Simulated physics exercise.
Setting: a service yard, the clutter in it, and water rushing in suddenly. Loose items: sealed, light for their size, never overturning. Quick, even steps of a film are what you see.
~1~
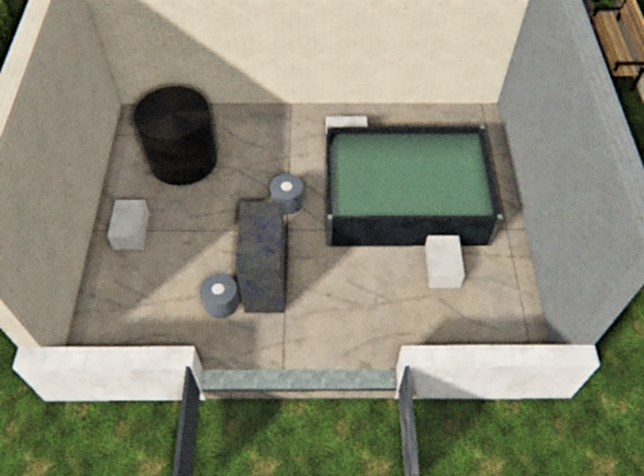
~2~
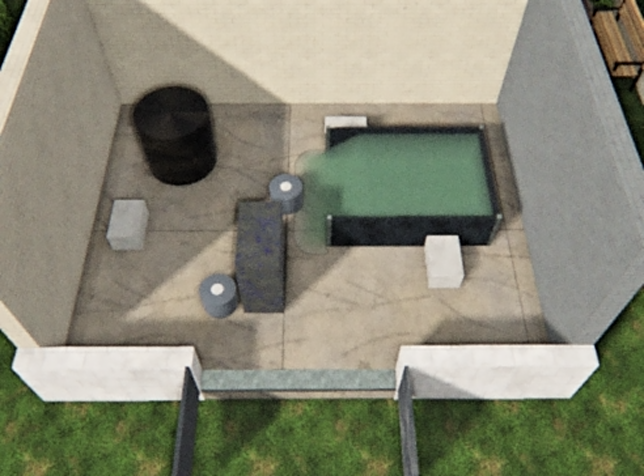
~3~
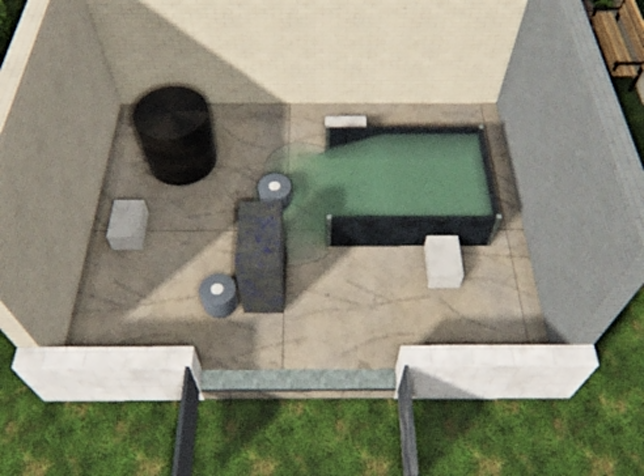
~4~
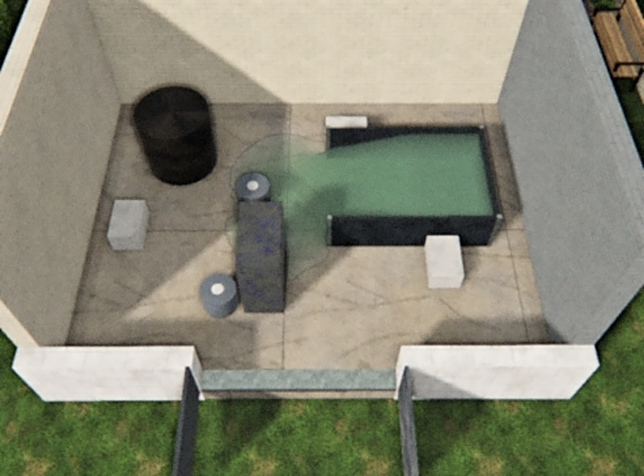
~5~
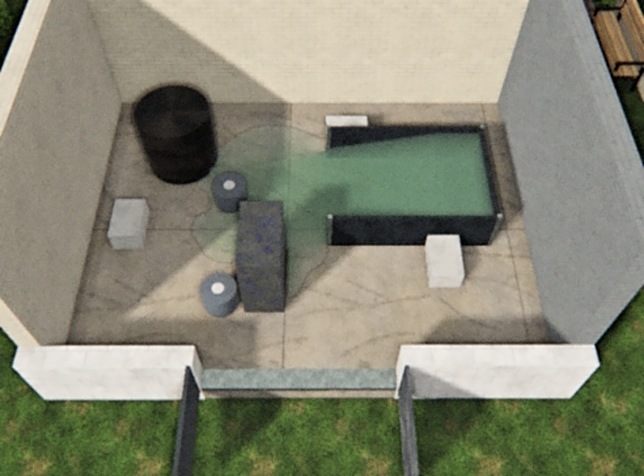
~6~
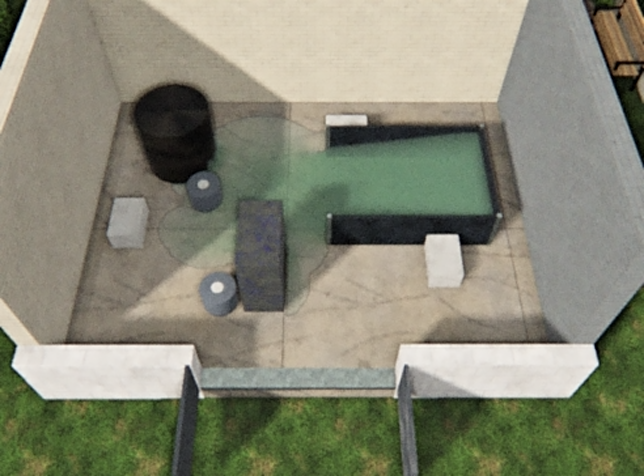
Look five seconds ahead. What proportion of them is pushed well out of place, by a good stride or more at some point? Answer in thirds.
One to two thirds.
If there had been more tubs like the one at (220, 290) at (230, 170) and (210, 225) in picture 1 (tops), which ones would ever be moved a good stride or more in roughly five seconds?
Copy 1: Passed the mark. Copy 2: Passed the mark.
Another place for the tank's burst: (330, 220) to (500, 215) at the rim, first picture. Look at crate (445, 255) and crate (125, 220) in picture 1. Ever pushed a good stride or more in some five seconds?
Covered that distance; fell short of it.
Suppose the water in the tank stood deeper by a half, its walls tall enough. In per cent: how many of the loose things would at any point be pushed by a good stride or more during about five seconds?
Around 80 in a hundred.
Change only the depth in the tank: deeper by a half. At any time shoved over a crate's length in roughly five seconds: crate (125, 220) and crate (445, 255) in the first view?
Lab note, in order: Reached that mark / stayed below that mark.
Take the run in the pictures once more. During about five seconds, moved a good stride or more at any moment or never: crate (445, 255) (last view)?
Short of that.
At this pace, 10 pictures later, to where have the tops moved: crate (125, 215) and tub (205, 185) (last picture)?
Look for them close to (92, 223) and (129, 138).
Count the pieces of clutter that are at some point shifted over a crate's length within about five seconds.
That makes 3.
A moment on, 1 of 5 are well off their spots; 0 afloat.
Next, 1 of 5 are well off their spots; 1 afloat.
Later, 2 of 5 are well off their spots; 2 afloat.
In the end, 3 of 5 are well off their spots, and 3 have been at some point; 3 afloat.
